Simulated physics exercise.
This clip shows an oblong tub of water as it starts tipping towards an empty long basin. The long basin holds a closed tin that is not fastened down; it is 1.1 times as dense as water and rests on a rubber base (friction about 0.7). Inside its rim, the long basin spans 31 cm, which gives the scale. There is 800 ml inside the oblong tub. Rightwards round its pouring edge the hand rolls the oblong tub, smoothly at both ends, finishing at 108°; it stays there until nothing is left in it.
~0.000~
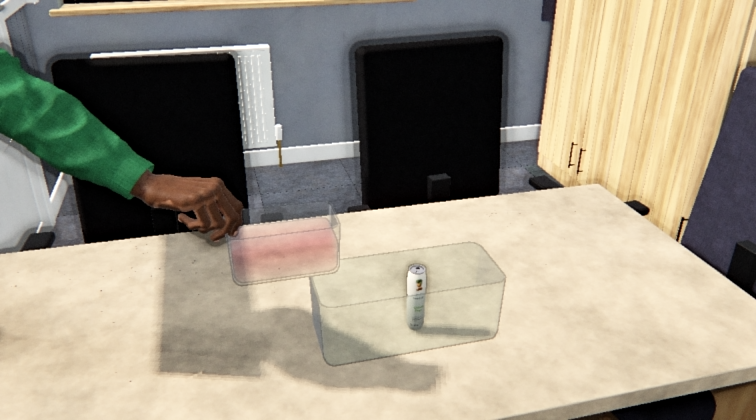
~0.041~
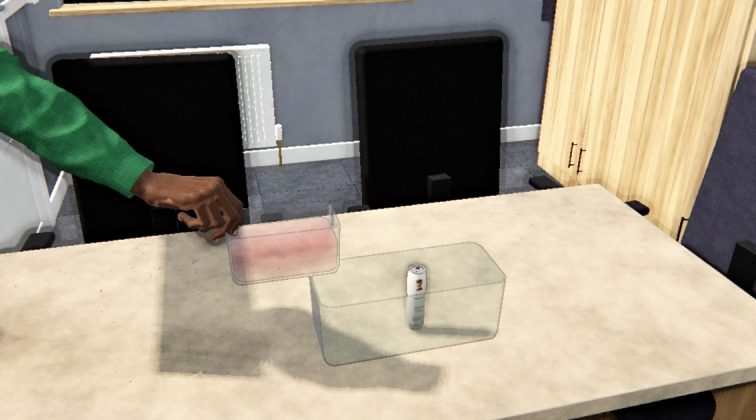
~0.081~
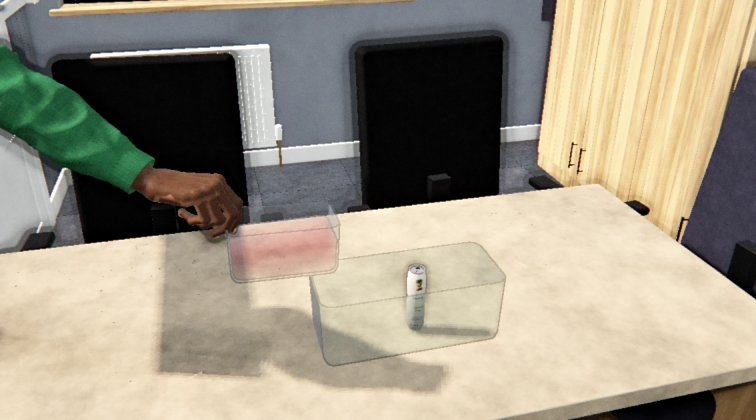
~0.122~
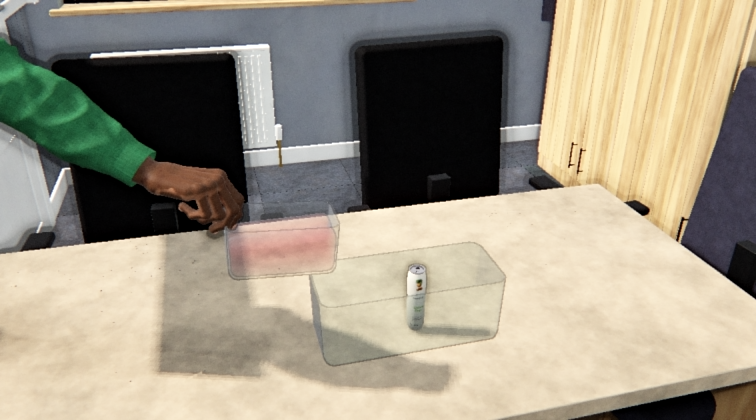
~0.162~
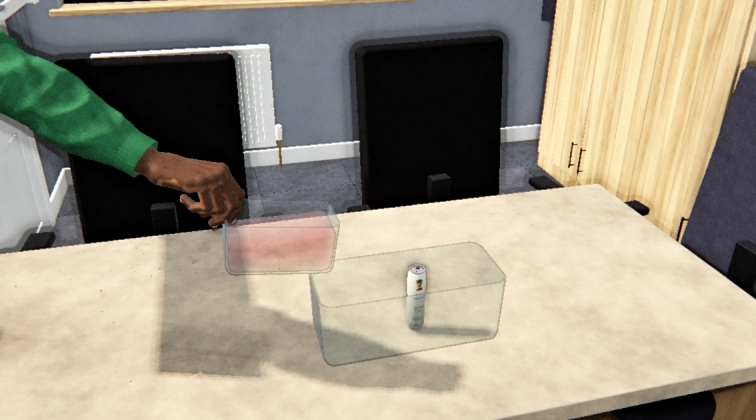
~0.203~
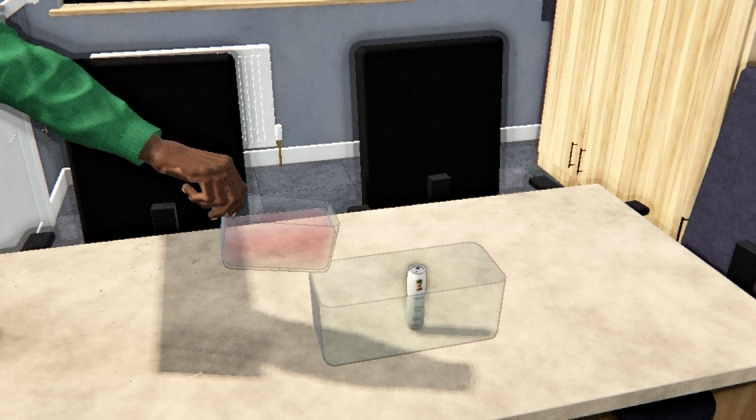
Above a pale table, a hand slowly tilts a tub of reddish liquid slightly rightwards.
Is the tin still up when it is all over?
No, the tin goes over.
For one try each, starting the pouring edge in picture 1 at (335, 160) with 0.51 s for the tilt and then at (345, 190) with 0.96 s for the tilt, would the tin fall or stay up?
Try 1: Still standing; try 2: Still standing.
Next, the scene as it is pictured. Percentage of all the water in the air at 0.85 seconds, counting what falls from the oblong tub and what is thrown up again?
About 16 per cent.
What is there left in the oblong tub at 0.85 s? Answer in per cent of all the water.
Around 10 in a hundred.
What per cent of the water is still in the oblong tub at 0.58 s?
Near 62 in a hundred.
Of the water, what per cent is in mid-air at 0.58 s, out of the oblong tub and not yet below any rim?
Estimate: Some 36 % of the total.
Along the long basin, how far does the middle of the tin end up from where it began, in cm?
Net tin displacement: Roughly 7.0 cm.
By 0.58 s the tilt is 72° and 61 per cent is still to pour; the tin stands where it began.
By 0.85 s the tilt is 105° and 9 per cent is still to pour; the tin leans 18°.
By 1.14 s the tilt is 108° and 0 per cent is still to pour; the tin lies on its side.
By 1.45 s the tilt is 108° and 0 per cent is still to pour; the tin lies on its side.
At rest the tin lies on its side.
